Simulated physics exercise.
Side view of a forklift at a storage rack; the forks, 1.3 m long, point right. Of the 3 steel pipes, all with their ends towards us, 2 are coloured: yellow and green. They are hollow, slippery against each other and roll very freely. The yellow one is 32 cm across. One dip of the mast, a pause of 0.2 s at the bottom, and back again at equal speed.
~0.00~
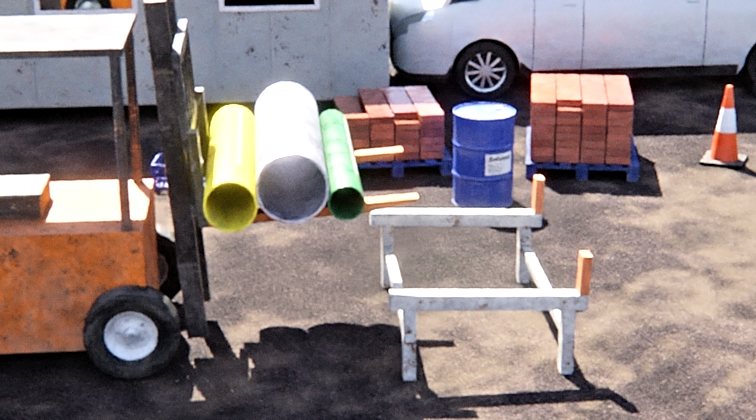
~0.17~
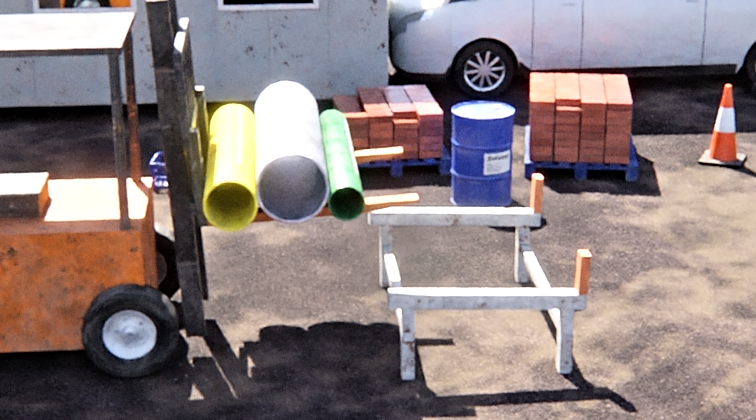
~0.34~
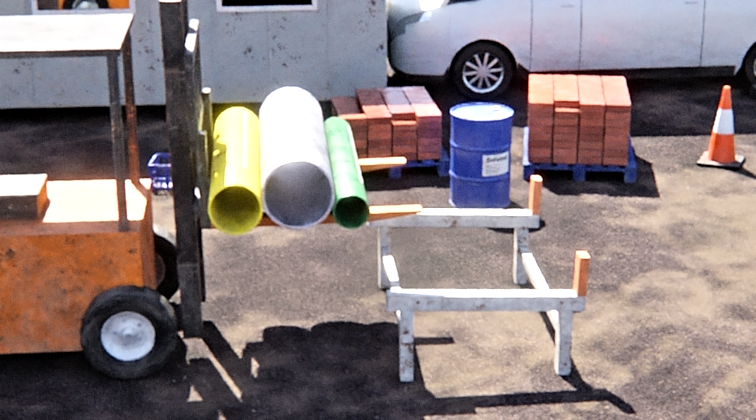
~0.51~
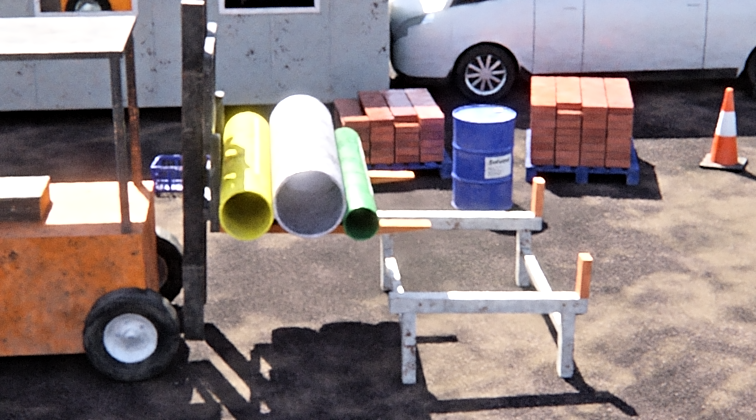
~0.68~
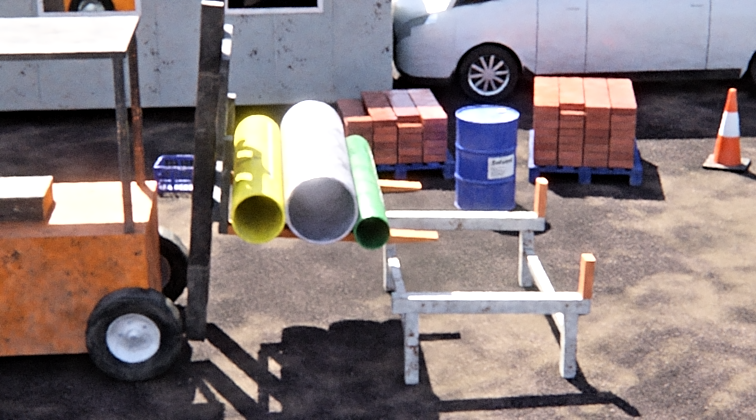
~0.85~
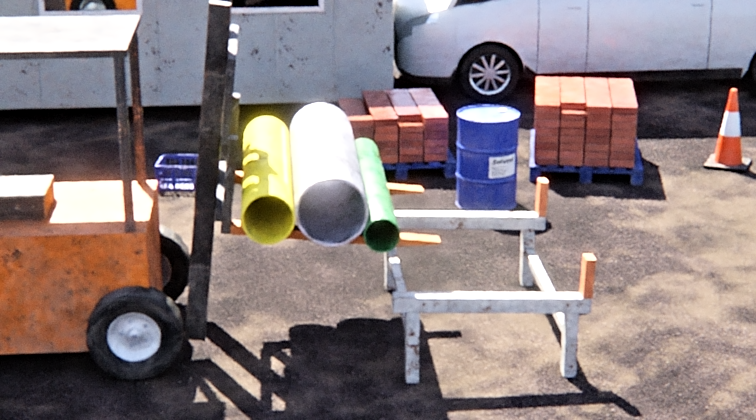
In a yard, a forklift's mast tilts forward and three pipes shift right on its lowering forks.
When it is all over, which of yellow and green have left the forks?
The yellow pipe remains on the forks, the green goes onto the rack.
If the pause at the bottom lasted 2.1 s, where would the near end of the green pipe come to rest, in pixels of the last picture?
Around (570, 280).
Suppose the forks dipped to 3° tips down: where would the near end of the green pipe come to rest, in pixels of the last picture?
Around (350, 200).
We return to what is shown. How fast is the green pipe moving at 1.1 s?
Near 0.5 m/s.
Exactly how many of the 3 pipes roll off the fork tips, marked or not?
The count is 2.
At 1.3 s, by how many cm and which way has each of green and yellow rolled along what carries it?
Green 30 right, yellow 25 right.
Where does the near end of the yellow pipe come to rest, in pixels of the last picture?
At about (234, 207).
By 1.1 s, yellow is on the forks, 100 cm from the tips, rolling right; green is on the forks, 30 cm from the tips, rolling right; 0 off the forks so far.
By 1.3 s, yellow is on the forks, 85 cm from the tips, rolling right; green is on the forks, 15 cm from the tips, rolling right; 0 off the forks so far.
By 1.5 s, yellow is on the forks, 75 cm from the tips, rolling right; green is on the forks, 5 cm from the tips, rolling right; 0 off the forks so far.
By 1.7 s, yellow is on the forks, 60 cm from the tips, rolling right; green is in the air, 95 cm from the rack's far end, rolling right; 1 off the forks so far.
Finally (5.7 s), yellow is on the forks, 115 cm from the tips; green is on the rack, 15 cm from the rack's far end; 2 off the forks so far.
